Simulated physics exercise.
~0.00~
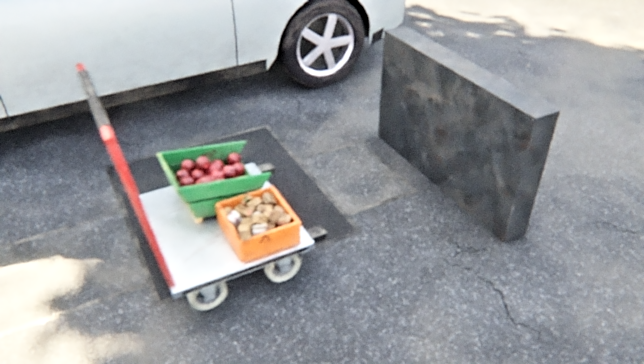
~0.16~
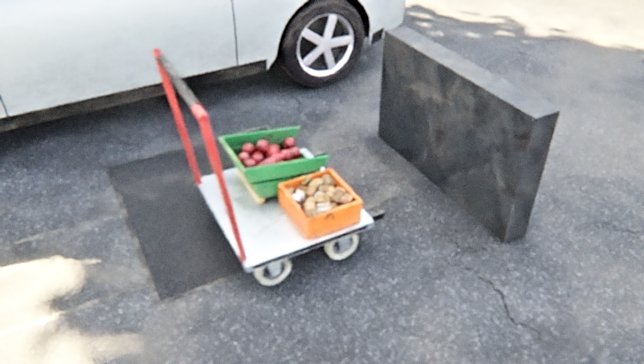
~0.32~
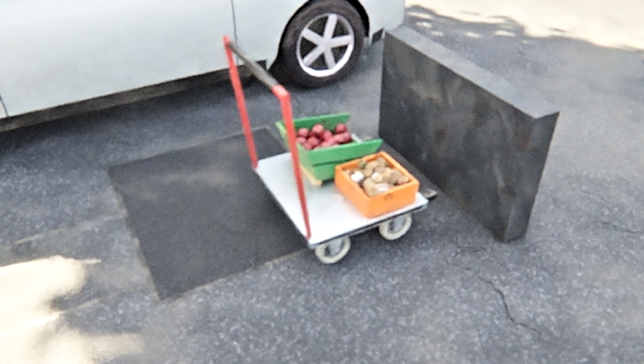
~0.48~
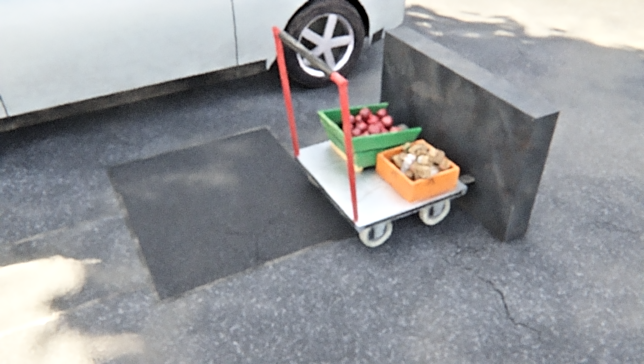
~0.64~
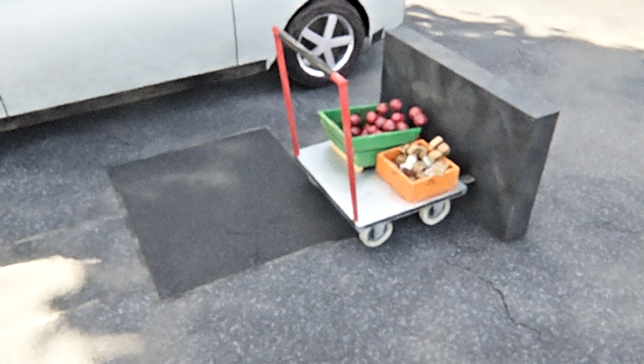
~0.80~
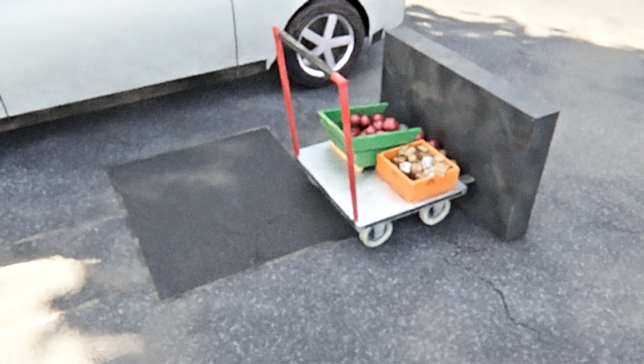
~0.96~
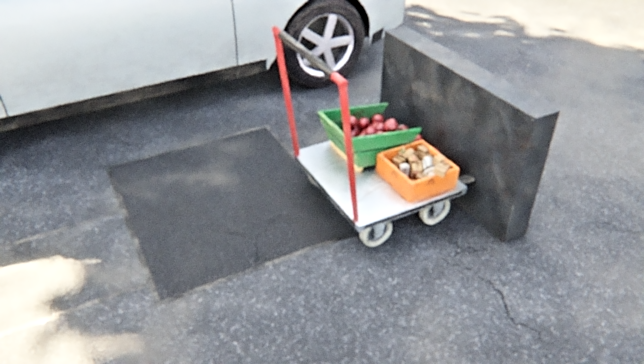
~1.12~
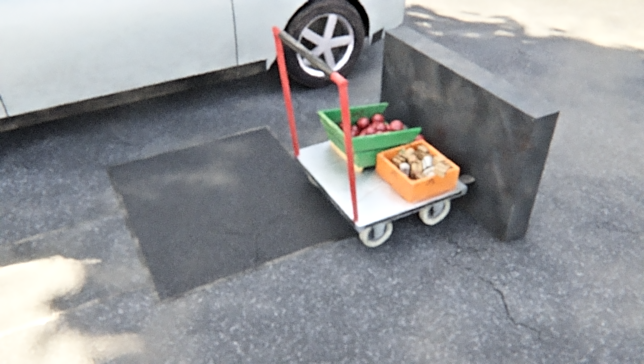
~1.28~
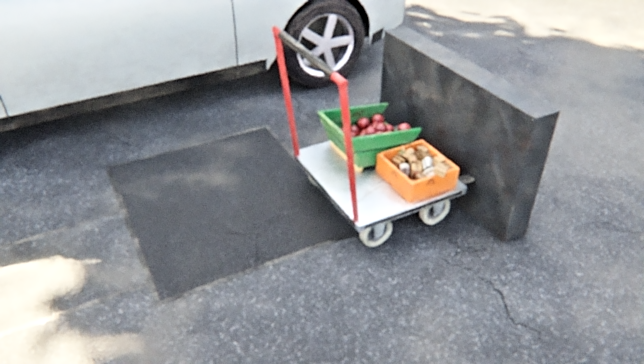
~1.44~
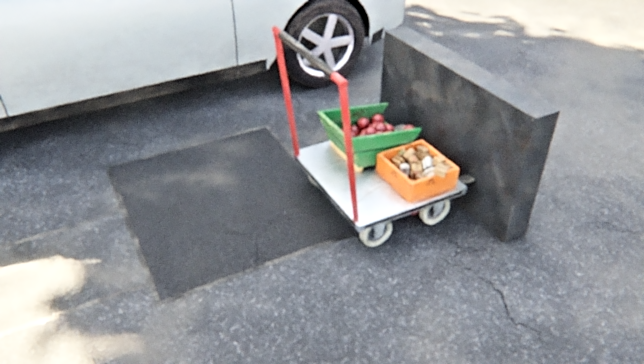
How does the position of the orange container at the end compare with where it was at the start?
It starts on the left side of the view, over the dark patch of ground, and ends farther right and slightly higher in view, close to the dark wall.
